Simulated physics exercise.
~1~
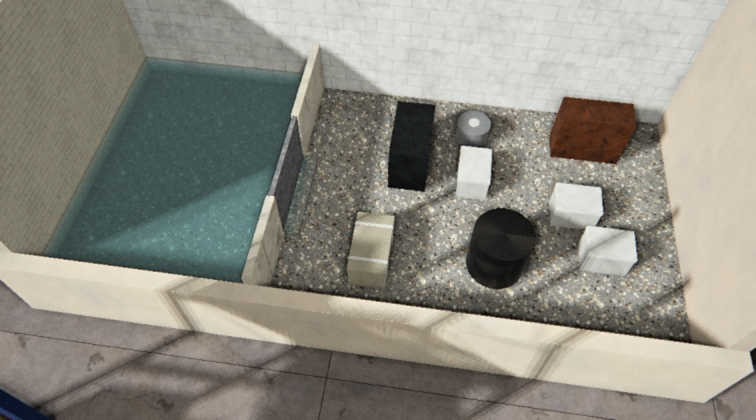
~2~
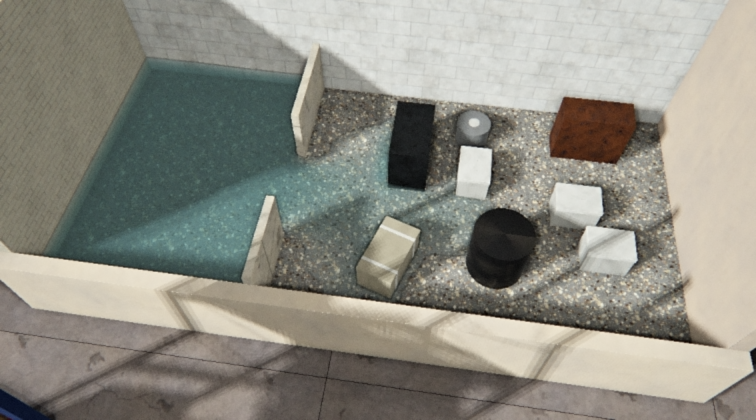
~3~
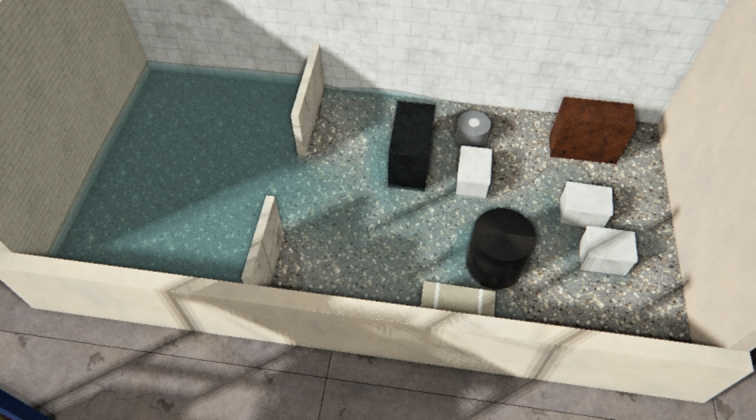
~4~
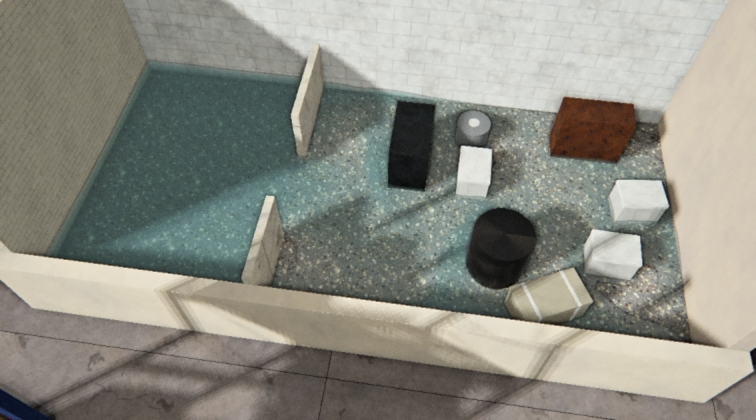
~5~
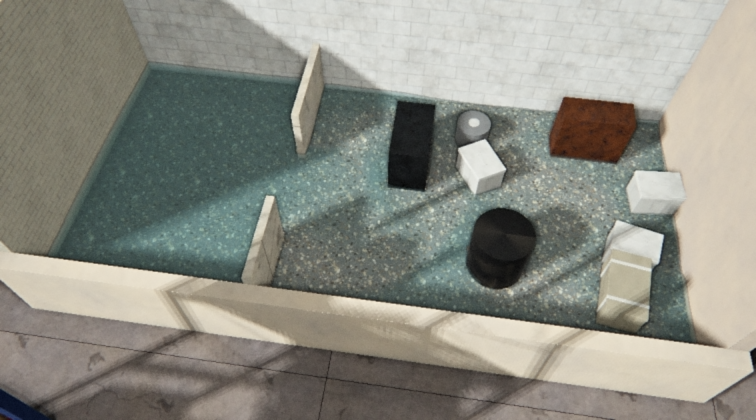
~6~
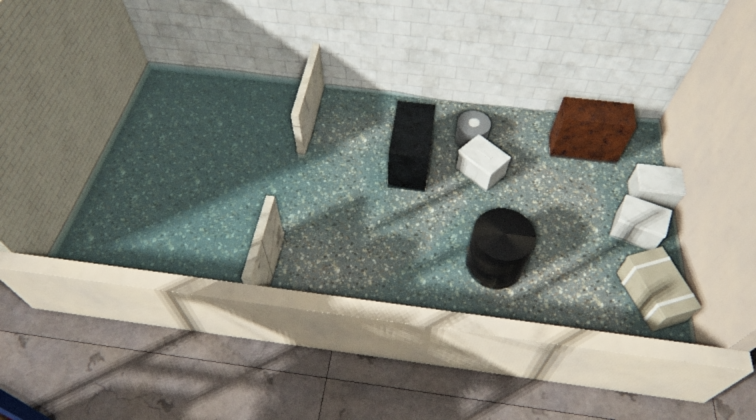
To begin with, water stands in the left room behind a dark door in a pale partition, while blocks and a black cylinder rest on the dry, speckled floor at right. The door gives way, and water spreads through the gap as the cream box near it turns and shifts right. The box travels along the front wall, passing the cylinder, while a white block slides right. Water covers the floor, and the other white blocks move too, one turning beside the round grey object. Finally, the cream box and two white blocks sit by the right wall, while the black and rust-brown pieces remain in place.
